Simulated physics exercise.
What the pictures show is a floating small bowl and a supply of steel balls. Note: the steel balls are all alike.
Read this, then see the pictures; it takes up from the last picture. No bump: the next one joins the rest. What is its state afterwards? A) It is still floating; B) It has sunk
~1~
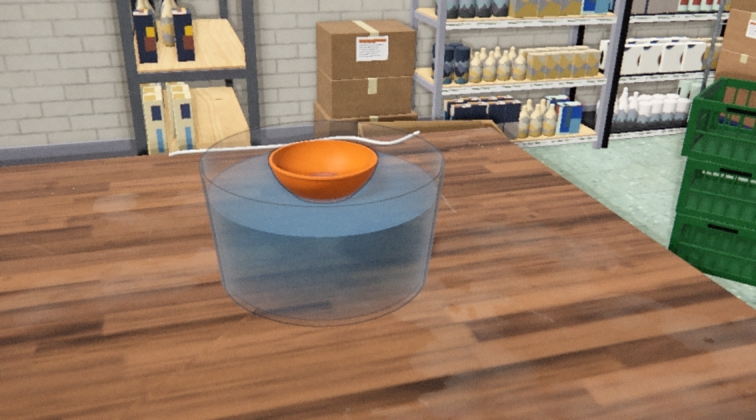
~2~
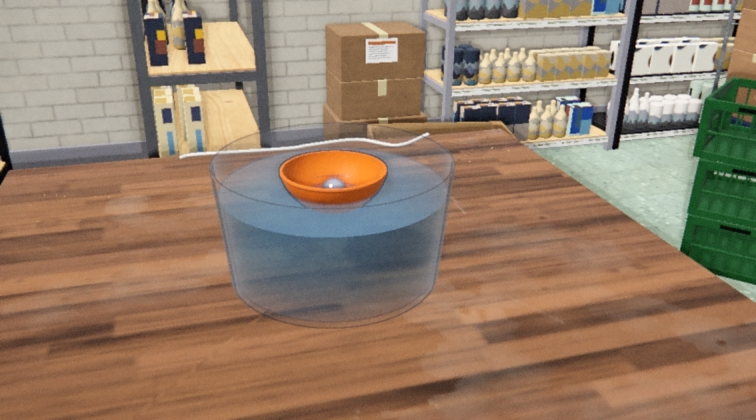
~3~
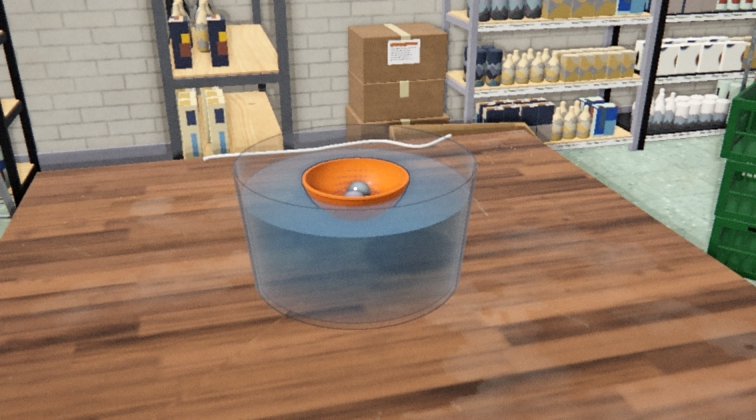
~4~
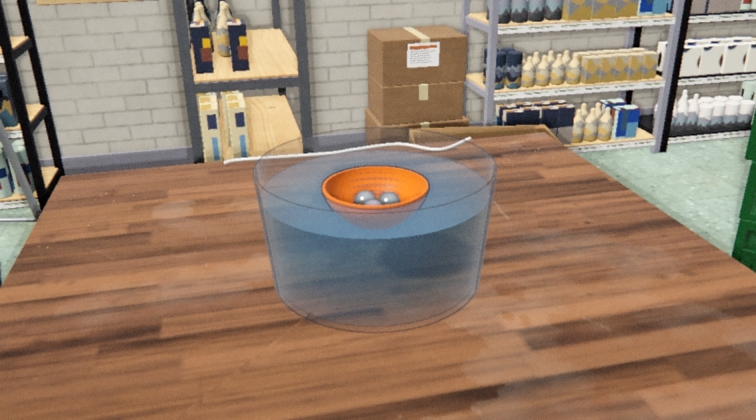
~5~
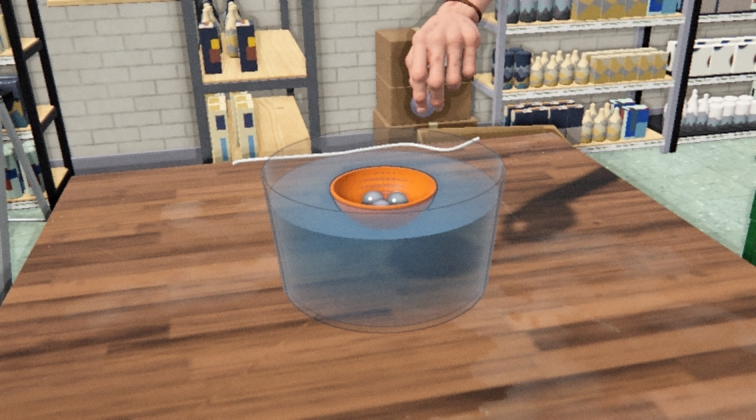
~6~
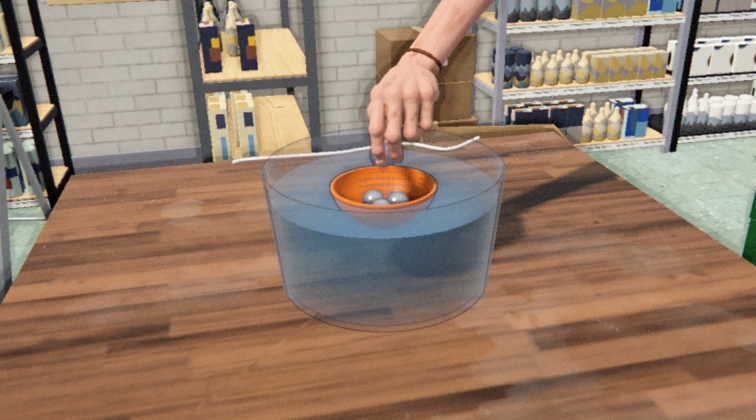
It has sunk.
A moment on, the steel ball is in and the small bowl dips.
Further on, water pours in over its edge.
When it is over, the small bowl lies on the bottom with its load.
